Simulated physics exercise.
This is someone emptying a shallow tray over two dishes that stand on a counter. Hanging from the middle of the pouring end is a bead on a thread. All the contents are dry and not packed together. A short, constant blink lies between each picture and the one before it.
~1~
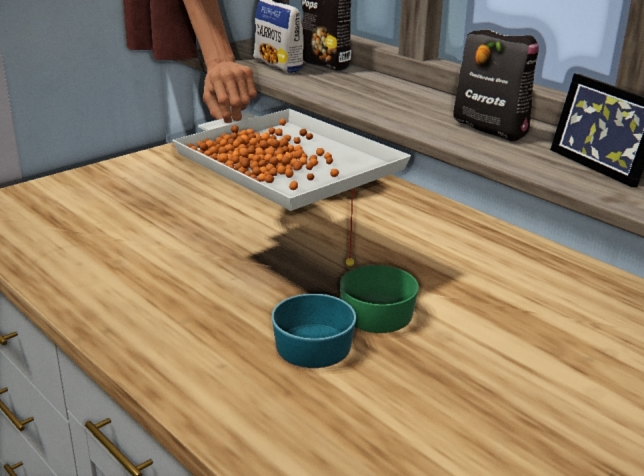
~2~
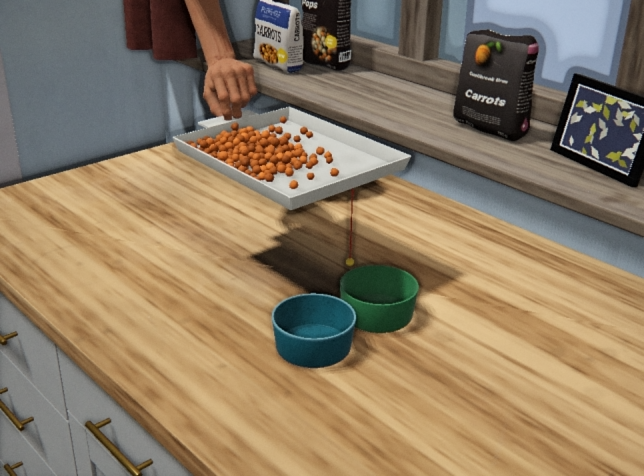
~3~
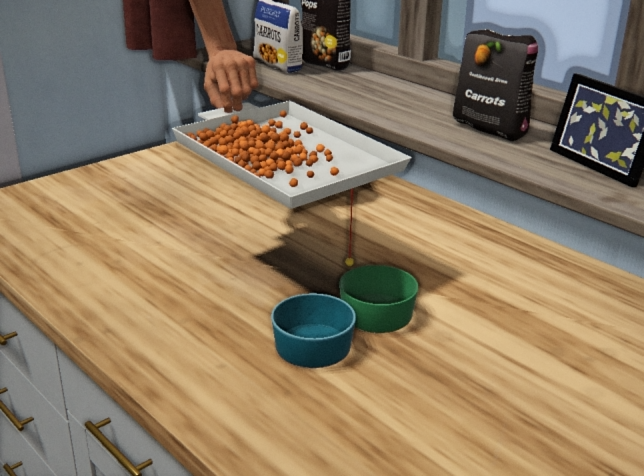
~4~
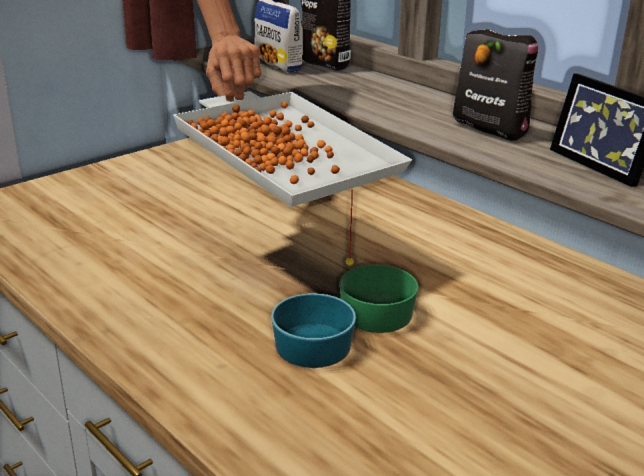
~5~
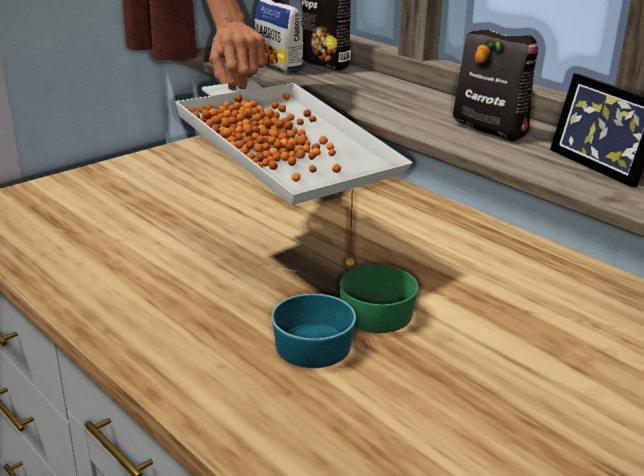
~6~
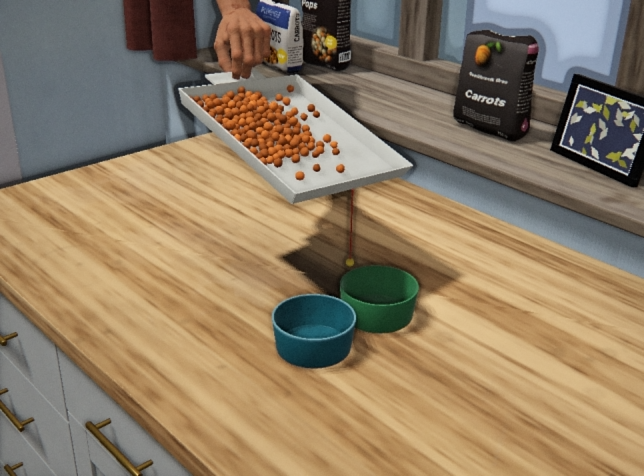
A hand raises the back of a shallow white tray of small orange-brown balls, slanting it gradually more steeply above a green dish and a blue dish on a wooden counter, while the balls shift only slightly within the tray.
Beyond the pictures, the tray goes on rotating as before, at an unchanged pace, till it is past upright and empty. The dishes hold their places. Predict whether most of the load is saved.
Only a minority of it is saved.
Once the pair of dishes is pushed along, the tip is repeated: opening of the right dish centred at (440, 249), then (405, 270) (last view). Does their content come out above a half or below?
Taking the tries in order: A major share, followed by a major share.
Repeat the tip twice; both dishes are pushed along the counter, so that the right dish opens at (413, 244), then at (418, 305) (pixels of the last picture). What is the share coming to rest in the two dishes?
About 40 per cent, then about 0 per cent.
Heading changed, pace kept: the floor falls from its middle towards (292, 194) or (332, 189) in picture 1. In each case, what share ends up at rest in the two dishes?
In turn some 40 and 80 per cent.
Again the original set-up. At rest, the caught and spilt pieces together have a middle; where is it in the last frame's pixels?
Somewhere around (419, 295) in the last picture.
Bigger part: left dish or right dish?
That would be the right of the two, then.
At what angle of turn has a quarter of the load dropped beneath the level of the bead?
I'd put it at about 75 degrees.
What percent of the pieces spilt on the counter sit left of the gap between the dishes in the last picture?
That comes to about 0 per cent of the pieces.
Soon, tray tipped steeply; most on the tray; a stray few in the right dish; a small part outside both; a small part in the air.
A while on, tray tipped past a quarter turn; a stray few on the tray; about a quarter in the right dish; about two thirds outside both; a small part in the air.
Towards the end, tray tipped past a quarter turn; about a quarter in the right dish; about two thirds outside both.
Finally, tray tipped past a quarter turn; none in the left dish; about a quarter in the right dish; about two thirds outside both.
